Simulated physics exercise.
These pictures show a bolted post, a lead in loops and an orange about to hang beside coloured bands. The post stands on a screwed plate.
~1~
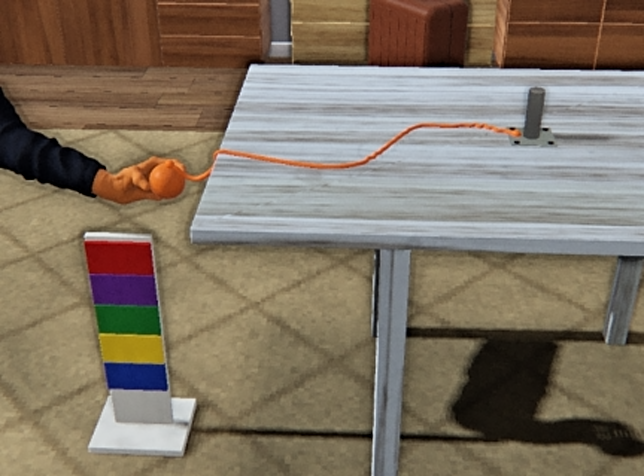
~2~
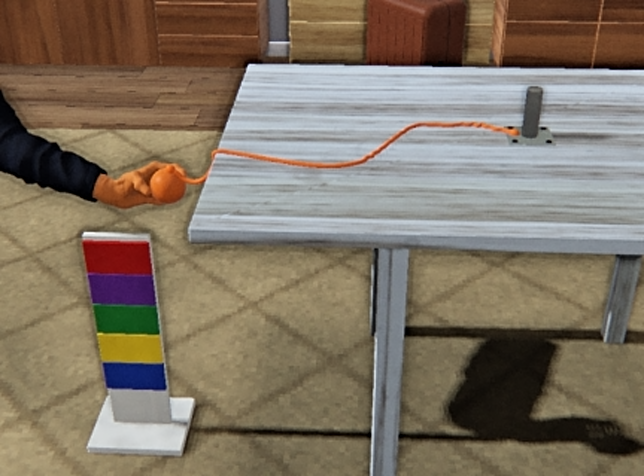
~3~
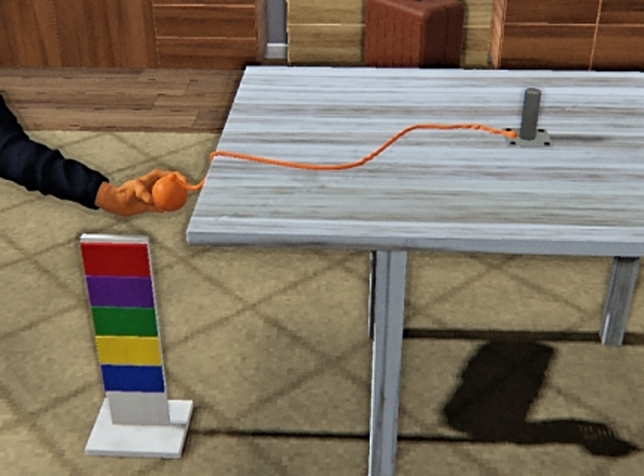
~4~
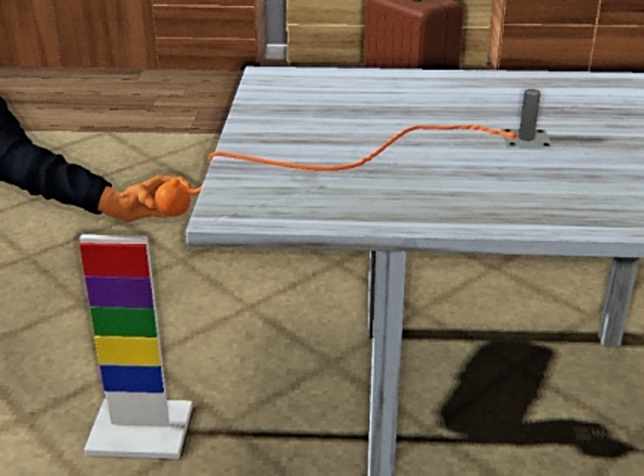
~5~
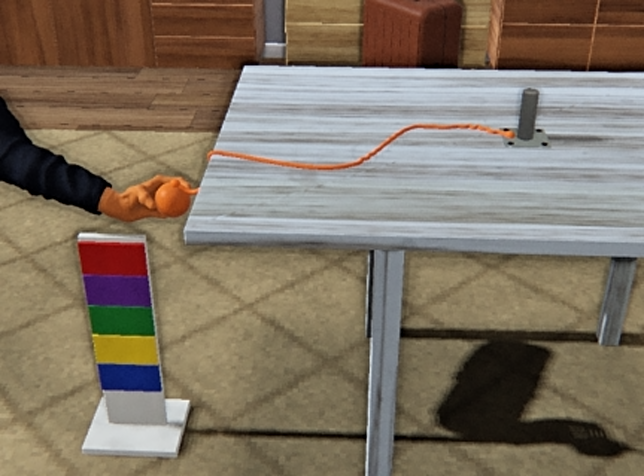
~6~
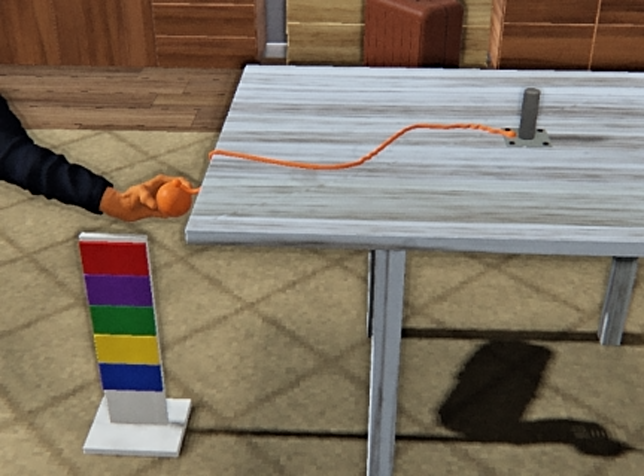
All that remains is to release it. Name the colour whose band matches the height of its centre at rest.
That would be purple.
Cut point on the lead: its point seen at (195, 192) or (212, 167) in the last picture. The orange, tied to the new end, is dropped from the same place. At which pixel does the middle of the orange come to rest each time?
The pixels are close to (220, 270) for the first and (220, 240) for the second.
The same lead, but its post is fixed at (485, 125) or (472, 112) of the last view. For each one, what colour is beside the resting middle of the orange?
In turn, green and then green.
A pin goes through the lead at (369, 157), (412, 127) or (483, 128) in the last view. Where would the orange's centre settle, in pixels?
That would be (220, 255) for the first, (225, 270) for the second and (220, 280) for the third.
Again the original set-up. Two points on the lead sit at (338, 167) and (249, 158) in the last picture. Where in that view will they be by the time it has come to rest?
The first ends at (271, 143) and the second at (217, 178).
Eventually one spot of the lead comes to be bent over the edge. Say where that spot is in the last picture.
The point sits close to (280, 163).
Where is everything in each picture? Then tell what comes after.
In the first frame, orange (168, 181); red (119, 260); purple (123, 291); green (128, 321); yellow (132, 350); blue (136, 378).
In the second frame, orange (168, 186); lead through (482, 125) (415, 126) (373, 154) (302, 164) (228, 153).
In the third frame, orange (170, 194).
In the fourth frame, orange (173, 199); lead through (479, 127) (413, 129) (371, 156) (299, 167) (226, 155).
In the fifth frame, orange (173, 200).
In the sixth frame, orange (174, 200); lead through (479, 126) (413, 128) (370, 155) (299, 166) (225, 154).
Soon after, orange near (257, 288); level with purple.
After that, orange near (219, 289); level with purple.
In the end, orange near (220, 288); level with purple. At purple.
